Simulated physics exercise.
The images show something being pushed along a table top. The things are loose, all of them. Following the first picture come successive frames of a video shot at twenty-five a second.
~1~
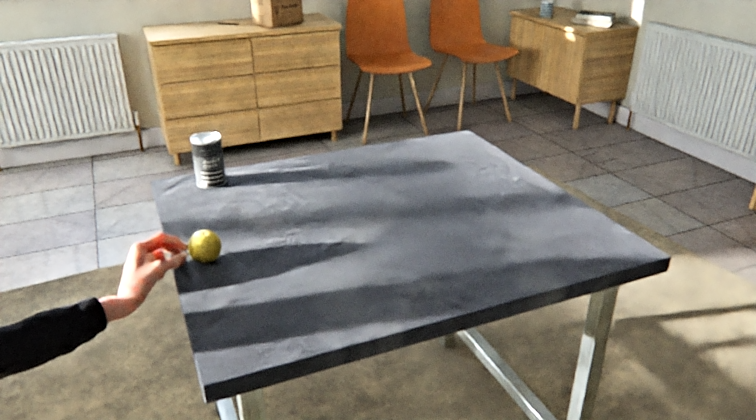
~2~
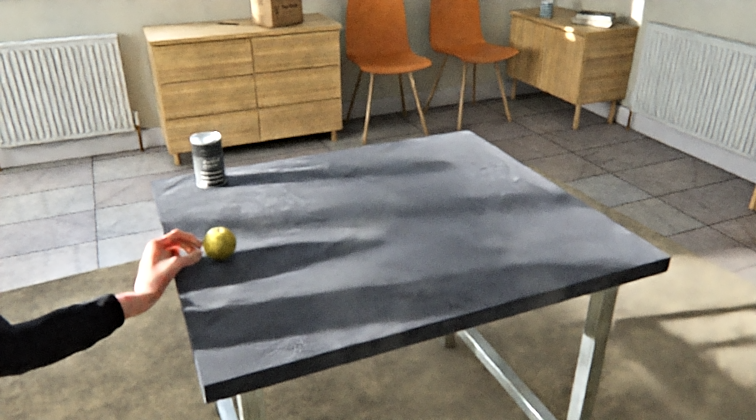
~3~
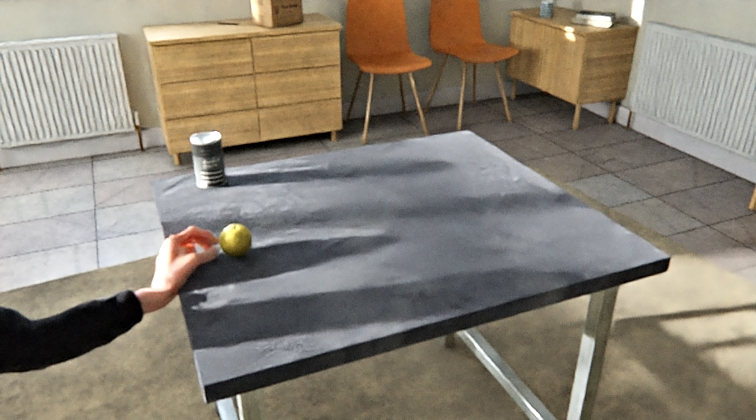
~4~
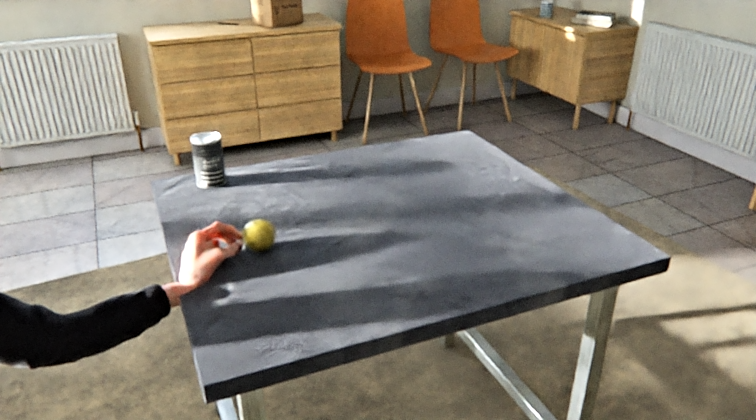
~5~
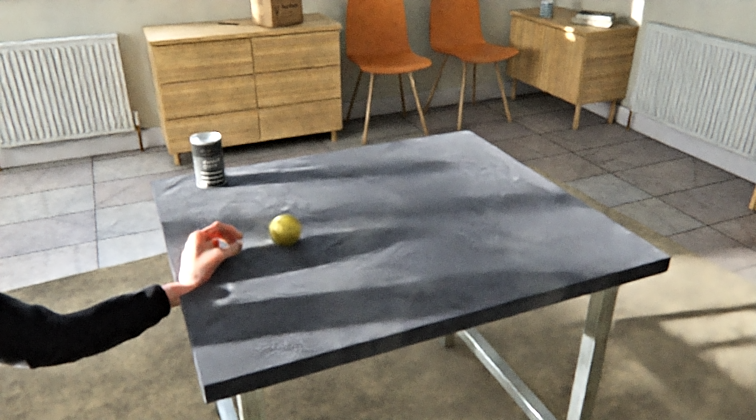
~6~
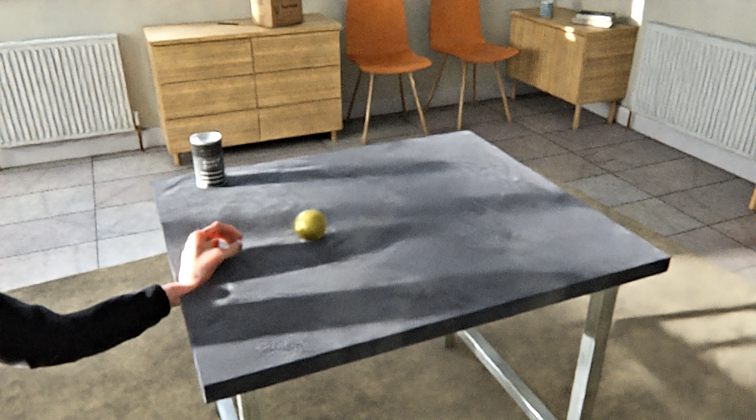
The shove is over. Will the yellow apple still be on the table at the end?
It winds up off the table.
Then, 0.20 s after the last picture, yellow apple rolled well along near (425, 202).
Then, 0.60 s after the last picture, yellow apple now off the table.
Then, 0.90 s after the last picture, things are still on the move.
Then, 1.20 s after the last picture, as before.
By the end, off the table, yellow apple.
